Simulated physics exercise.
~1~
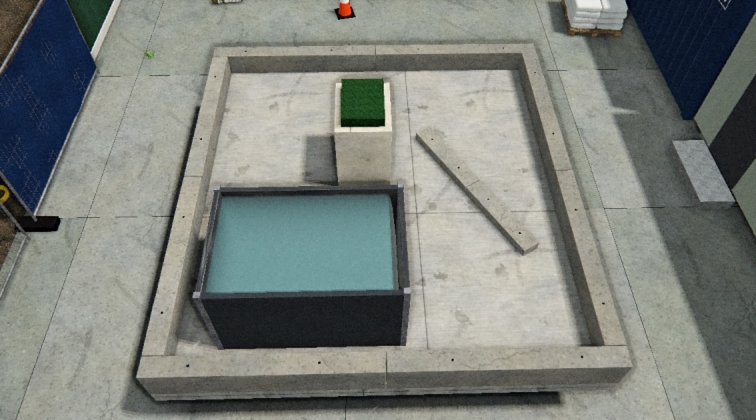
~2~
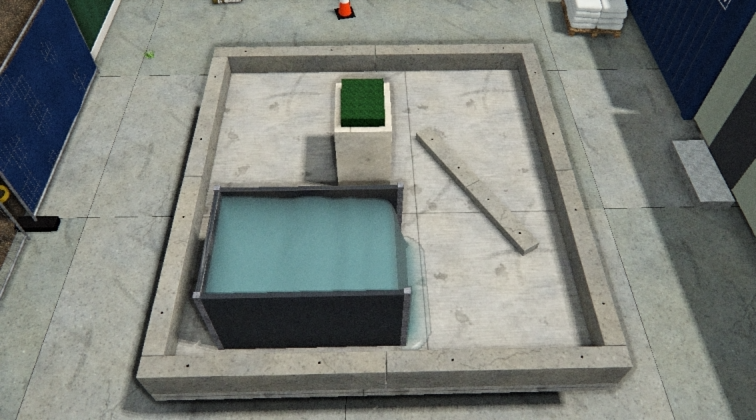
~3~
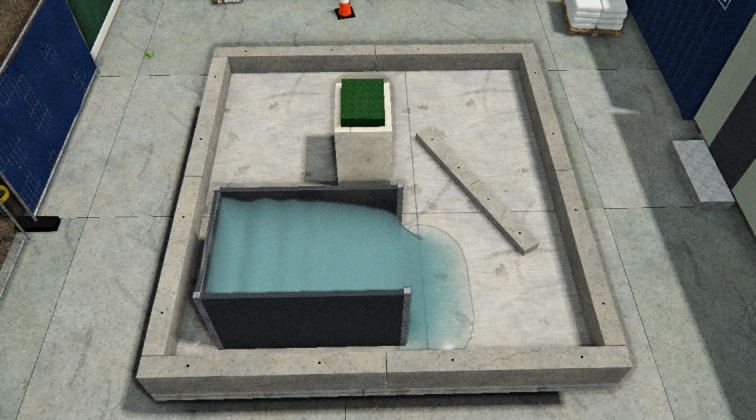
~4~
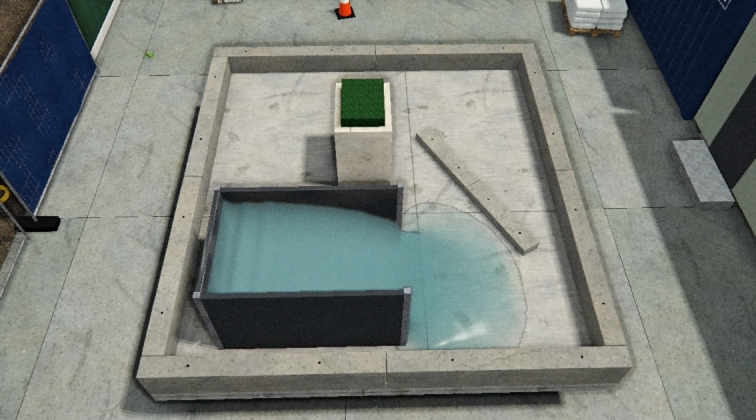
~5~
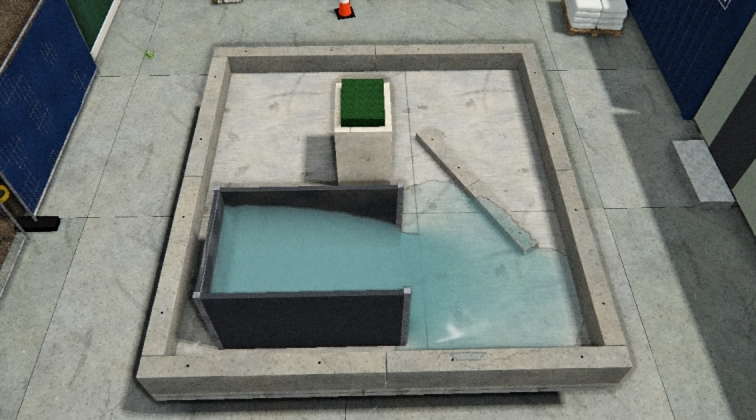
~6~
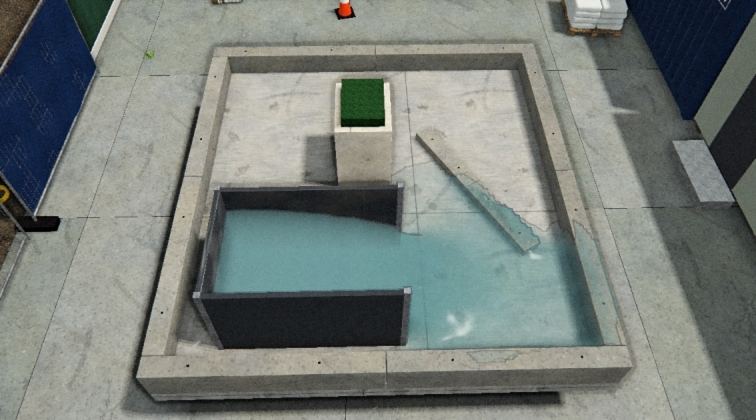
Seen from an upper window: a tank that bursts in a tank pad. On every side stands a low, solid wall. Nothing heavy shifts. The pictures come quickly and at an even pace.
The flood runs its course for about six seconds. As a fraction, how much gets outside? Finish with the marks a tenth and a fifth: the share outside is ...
The share outside is between a tenth and a fifth.
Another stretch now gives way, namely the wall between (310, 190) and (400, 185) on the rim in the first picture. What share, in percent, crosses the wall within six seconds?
My estimate is near 0 percent.
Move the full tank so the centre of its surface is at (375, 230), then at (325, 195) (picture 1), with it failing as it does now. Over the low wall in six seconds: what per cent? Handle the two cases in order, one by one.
First case around 18 percent, second around 12 percent.
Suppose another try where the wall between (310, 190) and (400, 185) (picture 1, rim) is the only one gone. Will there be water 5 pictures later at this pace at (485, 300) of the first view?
There: Dry.
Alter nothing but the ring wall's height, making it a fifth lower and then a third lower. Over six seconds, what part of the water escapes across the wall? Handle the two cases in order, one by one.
Around 22 percent for the first try and around 28 percent for the second, I'd say.
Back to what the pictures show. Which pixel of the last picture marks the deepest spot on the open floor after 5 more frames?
My pick is (576, 314).
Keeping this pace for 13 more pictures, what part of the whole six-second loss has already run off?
Estimate: 90 %.
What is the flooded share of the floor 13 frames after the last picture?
Estimated share: Around 55 %.
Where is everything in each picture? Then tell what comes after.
The open tank at (307, 242) is whole and still, in the first picture.
The front is at a hidden place, out from the gap at (398, 276), in the second picture.
Water pours out at (398, 276) and has run to (432, 232), in the third picture.
Water pours out at (398, 279) and has run to (501, 250), in the fourth picture.
Water pours out at (398, 280) and has run to (569, 269), in the fifth picture.
Water pours out at (398, 280) and has run to a hidden place, in the sixth picture.
A moment on, water covers 30 % of the floor; the low wall has let 1 % over.
Next, water covers 35 % of the floor; the low wall has let 3 % over.
Then, water covers 50 % of the floor; the low wall has let 14 % over.
Later, water covers 70 % of the floor; the low wall has let 15 % over.
In the end, water covers 80 % of the floor; the low wall has let 15 % over.
